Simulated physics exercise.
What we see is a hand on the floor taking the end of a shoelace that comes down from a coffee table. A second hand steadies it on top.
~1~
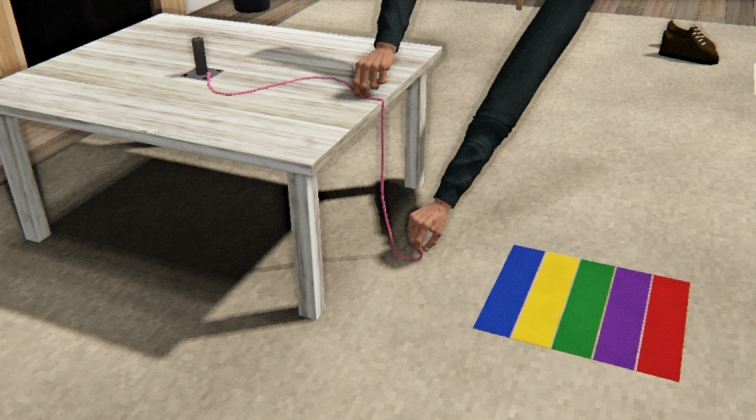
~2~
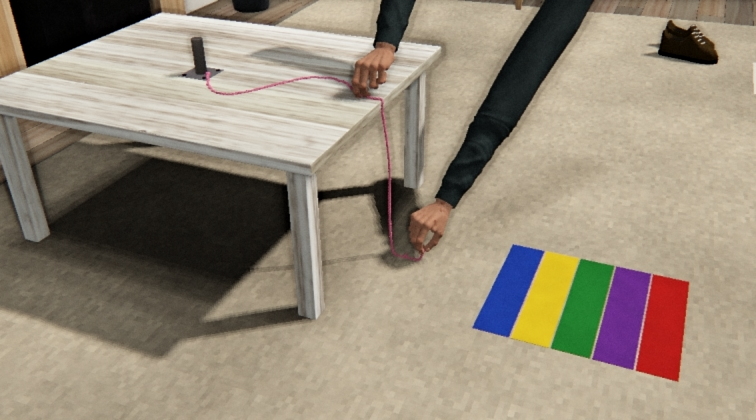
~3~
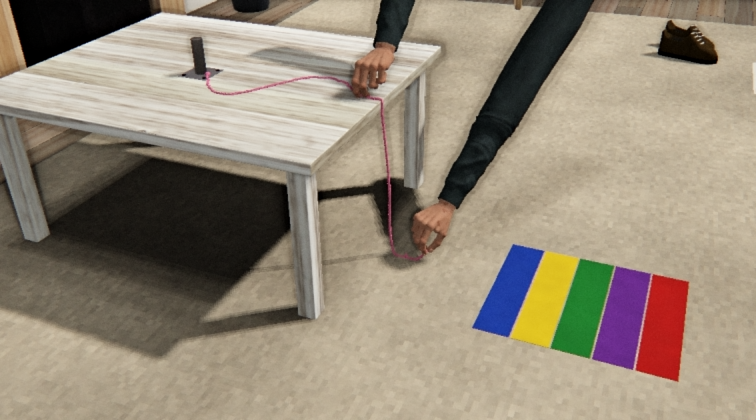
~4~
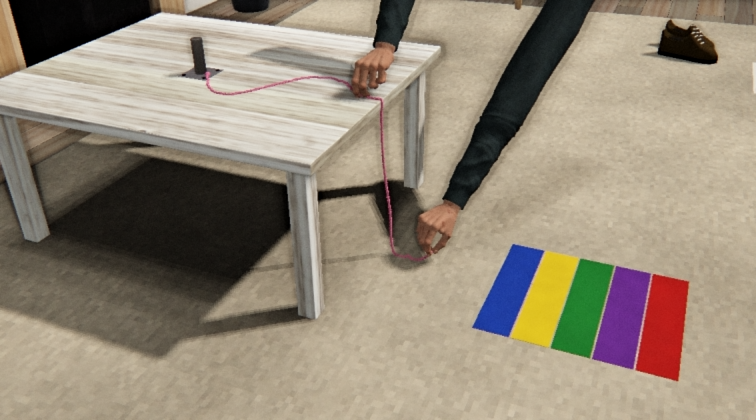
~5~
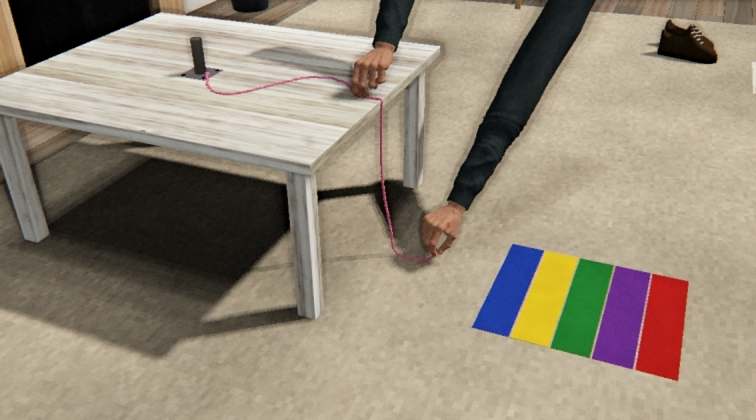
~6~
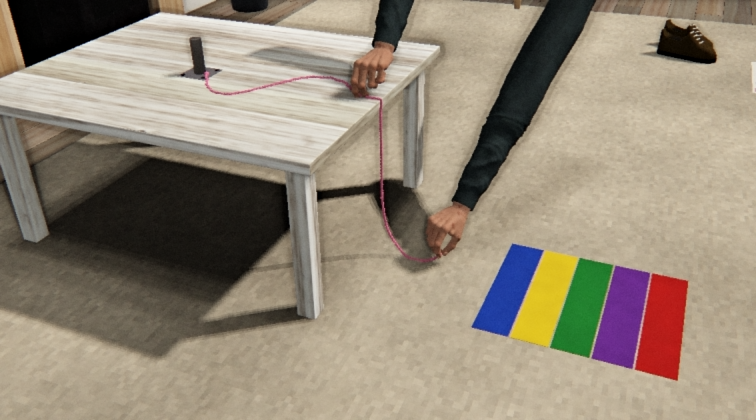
The video shows one hand resting on a pink shoelace atop a pale wooden coffee table while another hand, holding its hanging end near the floor, moves it slightly right, toward a panel of blue, yellow, green, purple and red stripes.
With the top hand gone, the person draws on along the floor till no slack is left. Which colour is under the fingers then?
It gets as far as the purple strip.
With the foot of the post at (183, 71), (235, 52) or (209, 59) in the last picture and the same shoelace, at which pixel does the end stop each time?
About (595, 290), (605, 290) and (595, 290).
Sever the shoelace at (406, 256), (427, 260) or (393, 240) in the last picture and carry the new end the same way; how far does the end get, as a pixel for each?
The places are (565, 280), (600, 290) and (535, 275).
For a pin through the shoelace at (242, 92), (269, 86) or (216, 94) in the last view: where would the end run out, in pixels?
Near (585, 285), (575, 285) and (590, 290).
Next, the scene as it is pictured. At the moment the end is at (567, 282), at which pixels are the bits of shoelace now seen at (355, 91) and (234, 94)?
They go to (393, 140) and to (275, 83).
A little later, end near (567, 282); over yellow.
Next, end near (603, 290); over green.
When it is tight, end near (625, 295); over purple. The purple one.
